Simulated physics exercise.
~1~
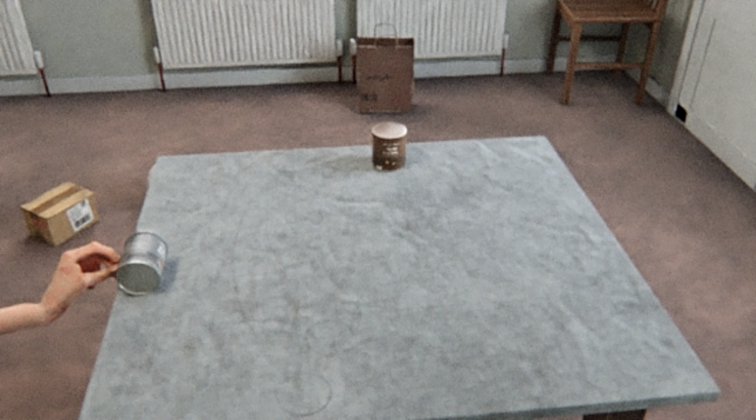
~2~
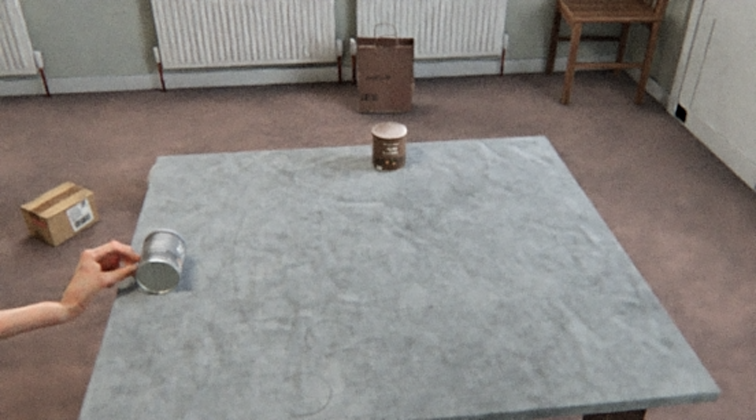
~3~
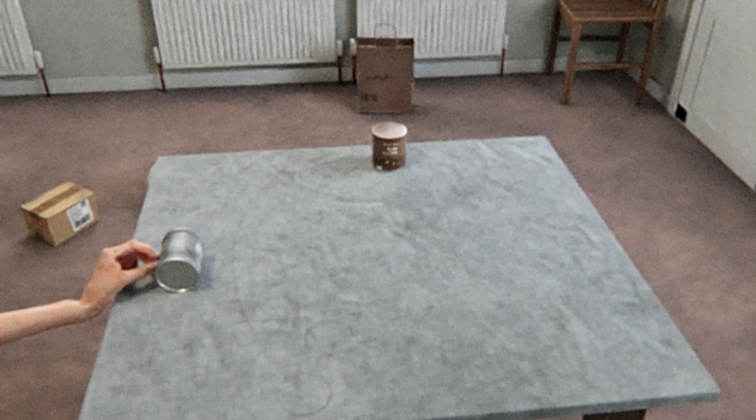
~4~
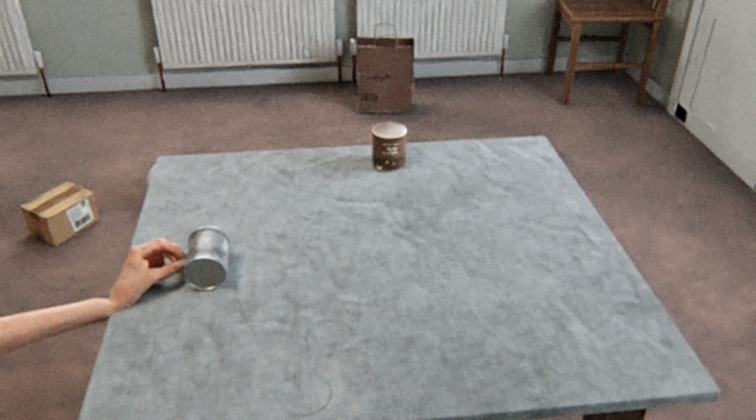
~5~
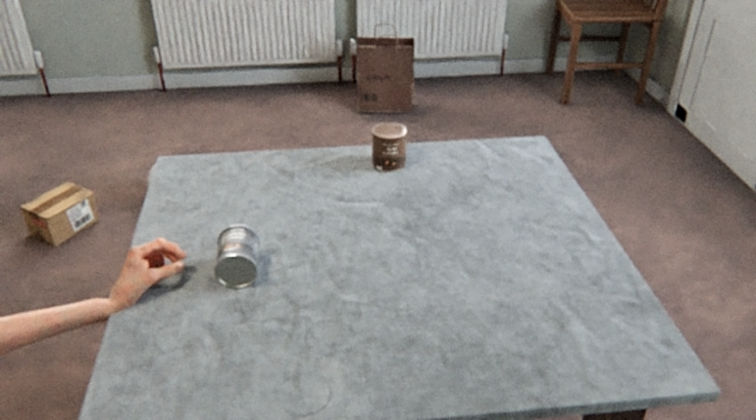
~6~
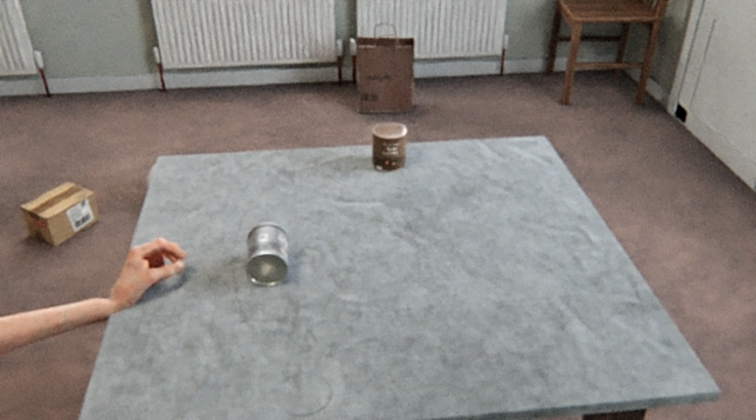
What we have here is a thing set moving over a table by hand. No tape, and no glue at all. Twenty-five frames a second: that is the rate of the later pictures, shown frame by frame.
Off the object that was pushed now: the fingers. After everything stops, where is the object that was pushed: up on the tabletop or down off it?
It is down off the table.
Then, 0.30 s after the last picture, grey tin rolled well along near (474, 240).
Then, 0.60 s after the last picture, grey tin now off the table.
Then, 0.90 s after the last picture, things are still on the move.
By the end, off the table, grey tin.
